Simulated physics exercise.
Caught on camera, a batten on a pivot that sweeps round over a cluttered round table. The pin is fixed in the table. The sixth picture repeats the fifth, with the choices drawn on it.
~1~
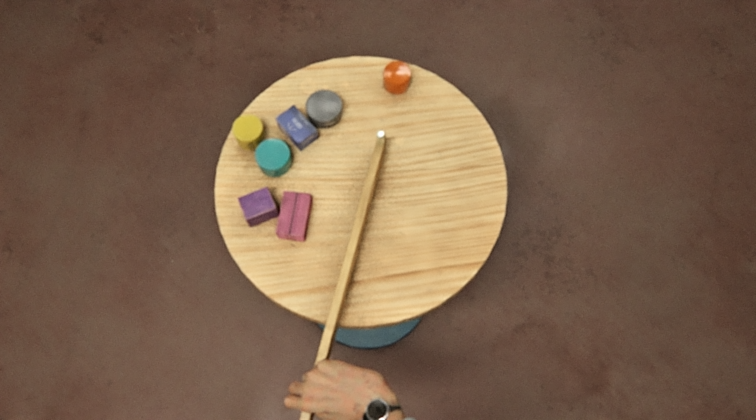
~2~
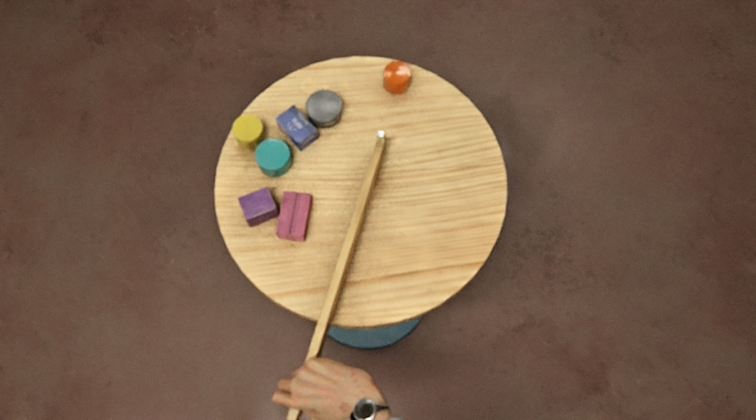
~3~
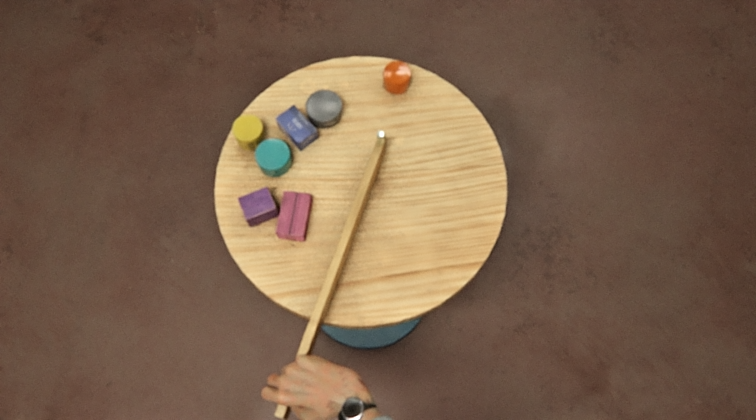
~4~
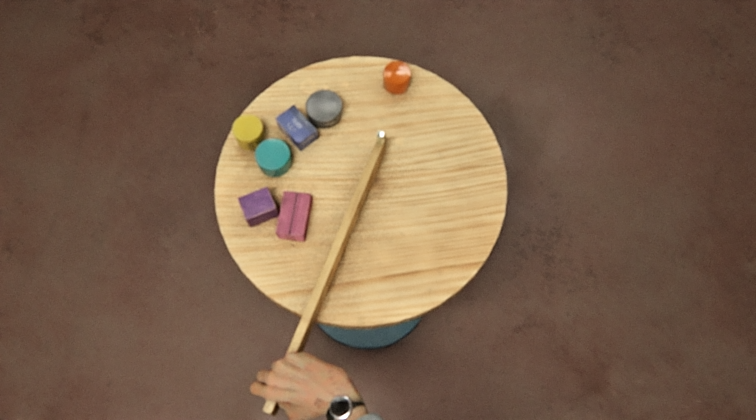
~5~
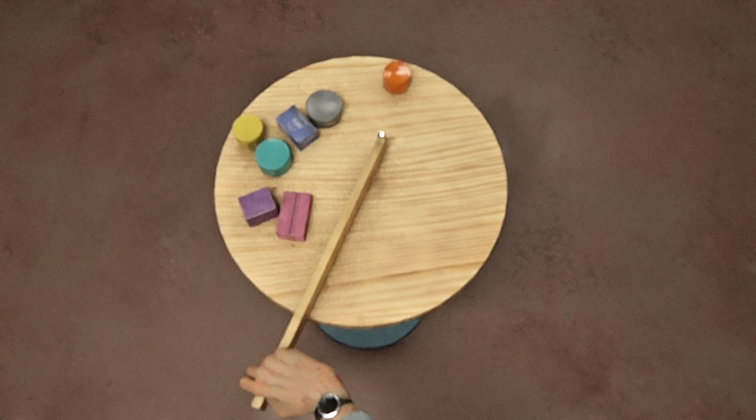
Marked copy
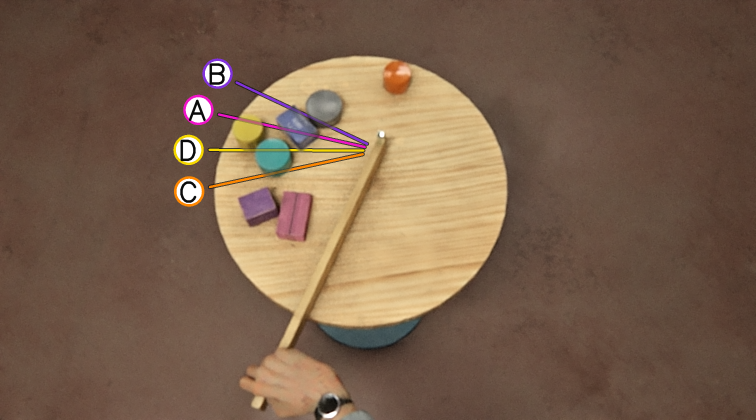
A hand wearing a watch held the lower end of a long wooden batten over a cluttered round table and swung it slightly to the left, while the colourful objects around it stayed still.
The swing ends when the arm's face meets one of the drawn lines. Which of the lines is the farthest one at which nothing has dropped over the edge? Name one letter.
Nothing falls up to C.
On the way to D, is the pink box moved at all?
Yes.
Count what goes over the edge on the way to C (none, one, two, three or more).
The count is none.
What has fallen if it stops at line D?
It is the yellow jar.
On the marked copy, A at (291, 131); B at (301, 113); C at (287, 171); D at (287, 150).
Taking C. A third of the way, arm (313, 206); purple block (255, 204); pink box (290, 209).
Two thirds of the way, arm (294, 180); purple block (237, 181); turquoise tub (271, 151).
When it is over, arm (287, 161); yellow jar (238, 121); purple block (230, 163); nothing has fallen.
As for the rest, A drops the yellow jar and purple block; B drops the yellow jar, turquoise tub and purple block; D drops the yellow jar.
